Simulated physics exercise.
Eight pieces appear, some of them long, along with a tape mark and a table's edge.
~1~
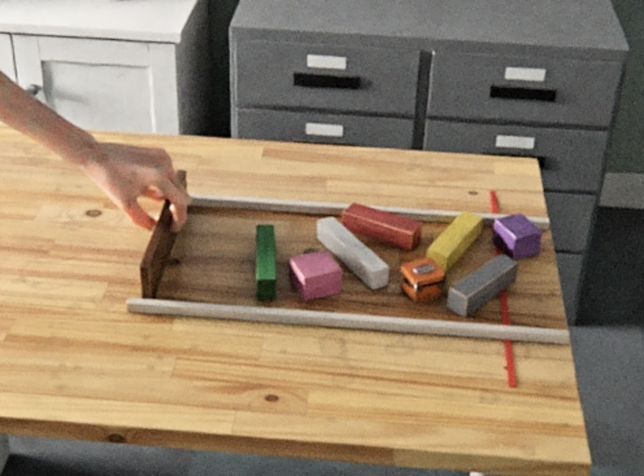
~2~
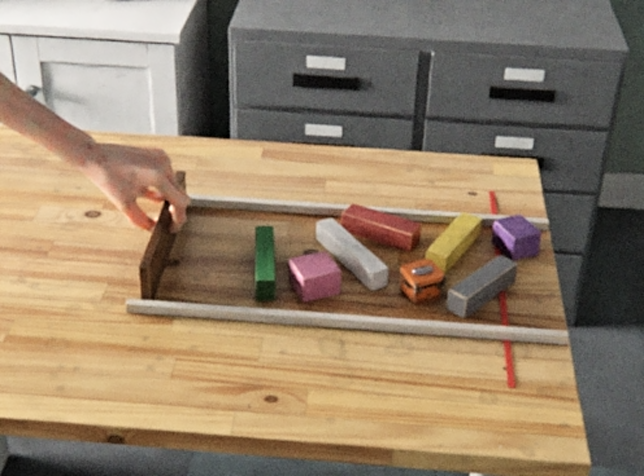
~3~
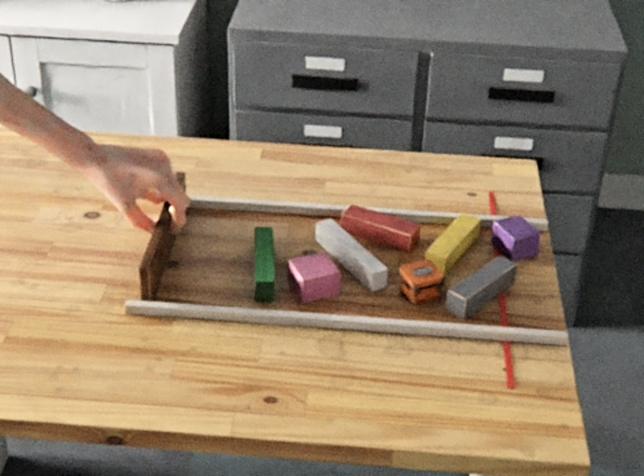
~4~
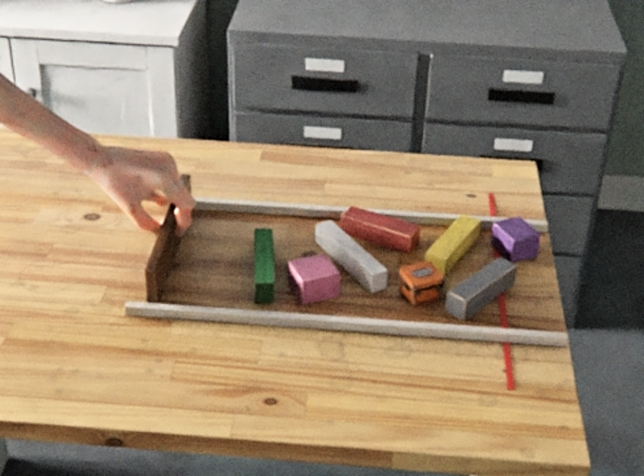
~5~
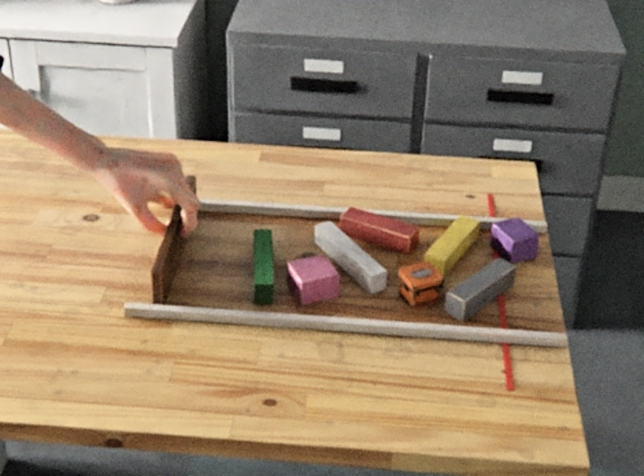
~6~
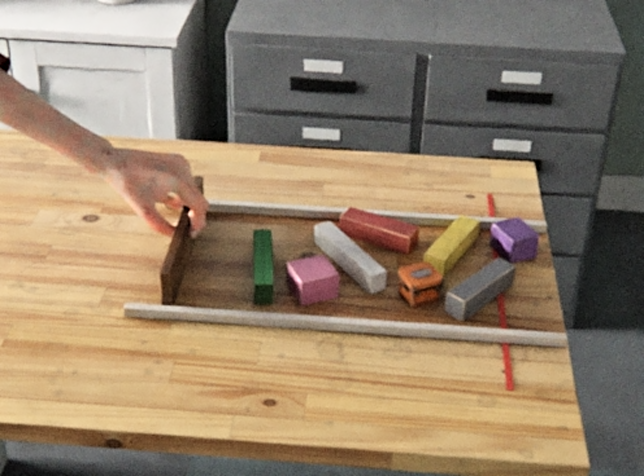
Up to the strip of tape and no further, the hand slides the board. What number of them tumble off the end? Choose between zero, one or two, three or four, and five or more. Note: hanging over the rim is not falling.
The count is three or four.
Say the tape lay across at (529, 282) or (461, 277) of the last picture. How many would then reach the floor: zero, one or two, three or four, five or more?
First place: Five or over; second place: One to two.
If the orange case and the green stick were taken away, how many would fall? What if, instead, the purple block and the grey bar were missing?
Result: 3, then 2.
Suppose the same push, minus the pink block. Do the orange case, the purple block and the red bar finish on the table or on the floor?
Final state: Orange case in place, purple block off, red bar in place.
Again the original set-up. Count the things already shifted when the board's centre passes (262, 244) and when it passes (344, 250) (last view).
In order, the tallies are 1 and 5.
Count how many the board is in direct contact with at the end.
3.
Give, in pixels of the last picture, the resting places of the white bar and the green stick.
White bar: (537, 266); green stick: (510, 283).
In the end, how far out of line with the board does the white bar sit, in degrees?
Angle: Roughly 35 degrees.
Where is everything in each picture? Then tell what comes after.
In the first frame, purple block (517, 236); grey bar (483, 285); yellow bar (455, 241); board (165, 233); tape (501, 276).
In the second frame, grey bar (483, 286); green stick (265, 262).
In the third frame, yellow bar (453, 243); pink block (314, 277).
In the fourth frame, purple block (515, 239); white bar (350, 255).
In the fifth frame, grey bar (481, 289); red bar (379, 231).
In the sixth frame, purple block (514, 240); grey bar (481, 289); yellow bar (452, 245); board (184, 239); tape (499, 279).
Soon after, none off yet; purple block at rest near (514, 240); grey bar at rest near (481, 289); yellow bar at rest near (452, 245).
Then, none off yet; purple block at rest near (514, 240); grey bar moving near (487, 291); yellow bar at rest near (454, 246).
Further on, none off yet; purple block tipped well over near (569, 257); grey bar moved about its own width near (554, 302); yellow bar moved about its own width near (532, 252).
At rest, the number that fall off is three or four; fallen, orange case, yellow bar, grey bar and purple block.
